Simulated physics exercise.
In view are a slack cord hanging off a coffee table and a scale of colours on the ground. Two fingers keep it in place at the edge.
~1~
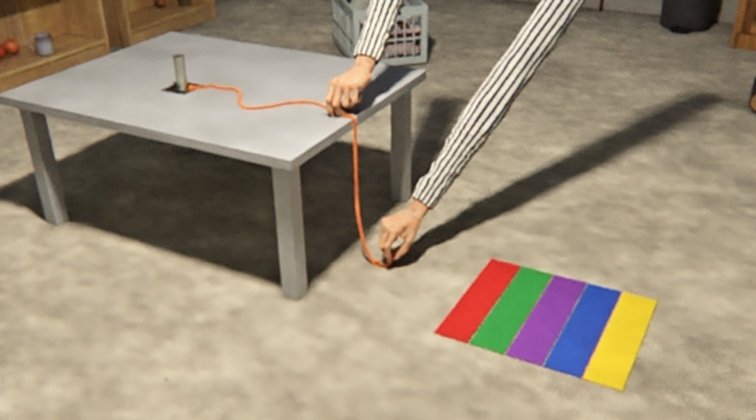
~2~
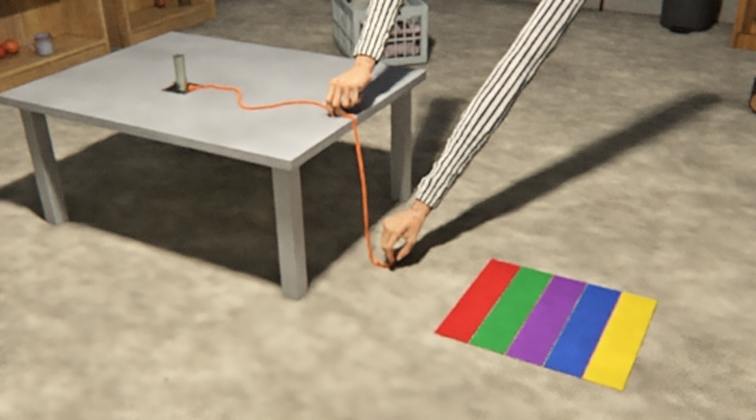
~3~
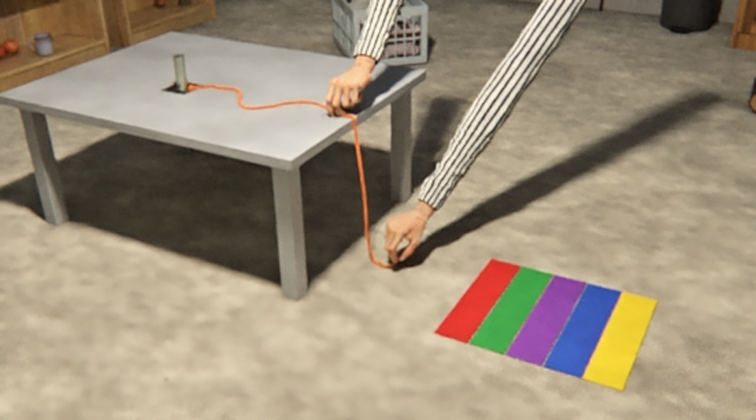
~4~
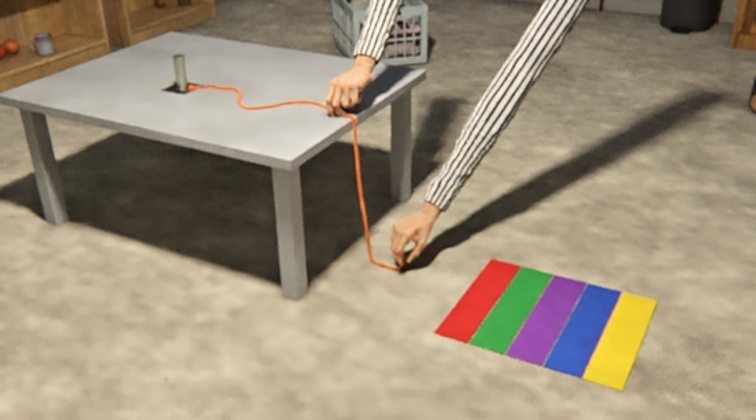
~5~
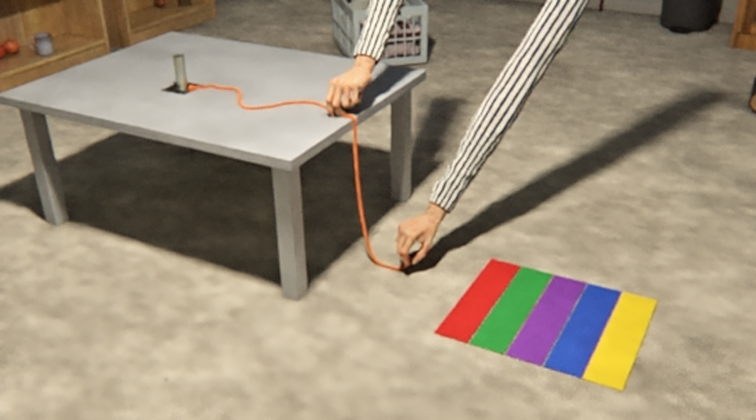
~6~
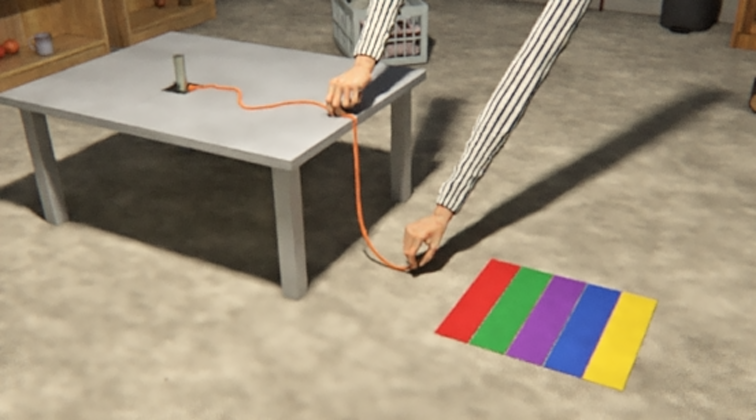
In this clip, one hand pins an orange cord at the edge of a gray table while another hand, holding the cord's lower end near the floor, moves it slightly right, toward a strip of coloured bands.
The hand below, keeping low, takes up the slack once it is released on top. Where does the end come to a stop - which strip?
On the purple strip.
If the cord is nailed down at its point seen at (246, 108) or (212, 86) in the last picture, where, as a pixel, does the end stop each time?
Per try (px, approx.): (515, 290), (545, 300).
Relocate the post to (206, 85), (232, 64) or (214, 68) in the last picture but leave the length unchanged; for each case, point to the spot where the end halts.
First close to (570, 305), next close to (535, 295), last close to (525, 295).
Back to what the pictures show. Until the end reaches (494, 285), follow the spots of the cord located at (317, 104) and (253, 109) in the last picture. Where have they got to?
You'll find the first mark at (345, 118) and the second mark at (285, 108).
A little later, end near (494, 285); over red.
Next, end near (530, 294); over green.
When it is tight, end near (553, 301); over purple. It halts on the purple strip.
